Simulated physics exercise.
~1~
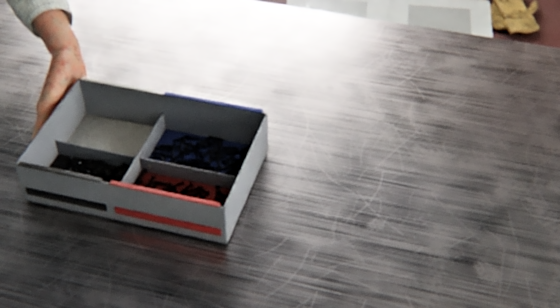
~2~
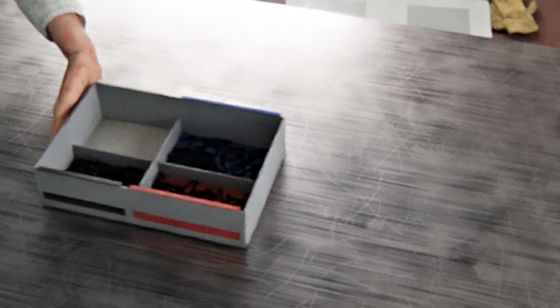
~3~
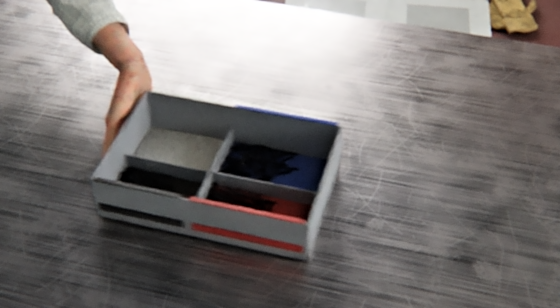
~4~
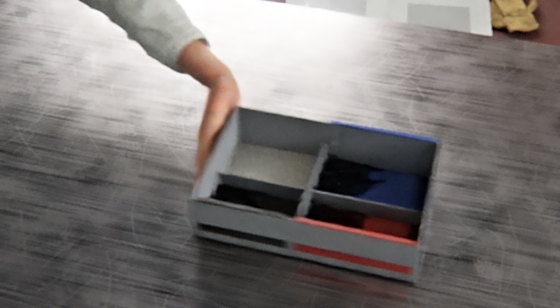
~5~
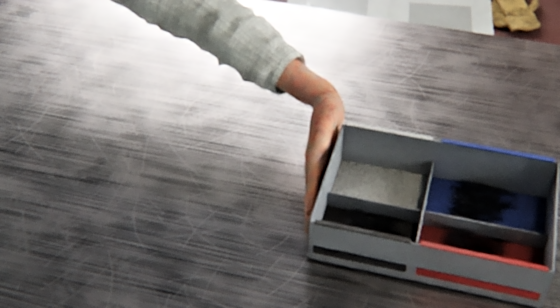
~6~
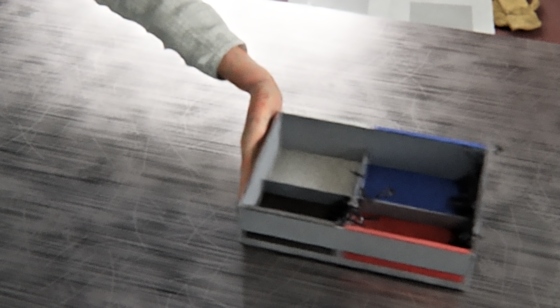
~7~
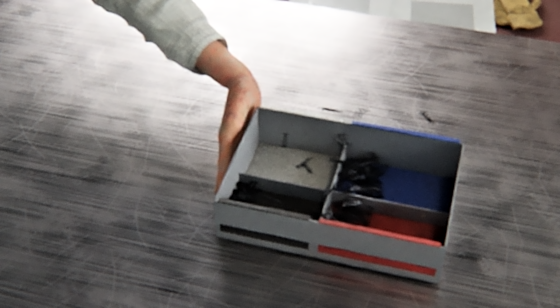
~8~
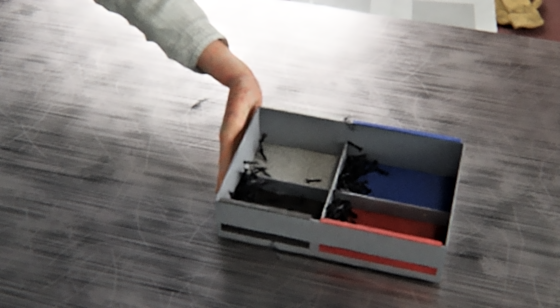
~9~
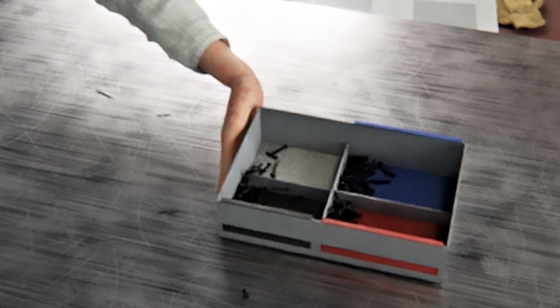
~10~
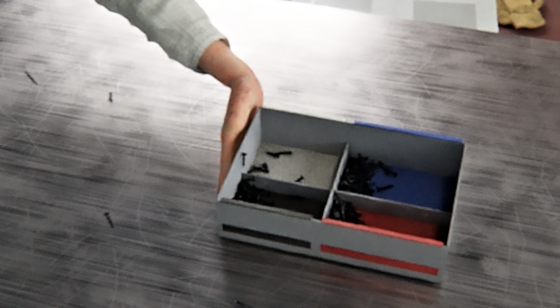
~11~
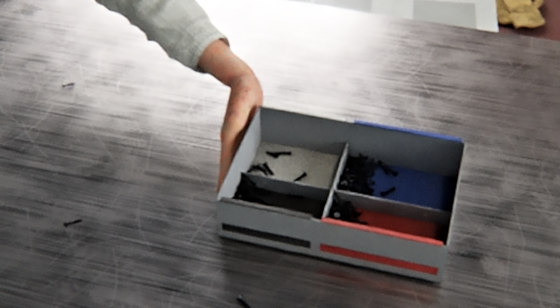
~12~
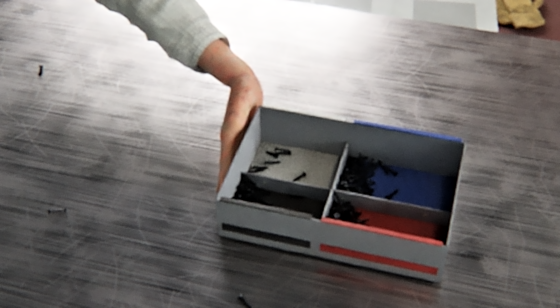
A grey, four-compartment drawer tray holding small black screws sits at the left of a dark, scratched metal tabletop, seen from above at an angle, with blue, red and black marking its sections and one pale compartment empty. A hand in a light sleeve grips its left side and pushes it rightward, faster and faster, toward the right edge. The hand then pulls it back a short way left and stops. Screws scatter, some landing in the pale compartment and a few on the table at left. The tray ends at rest, still held, most screws inside.
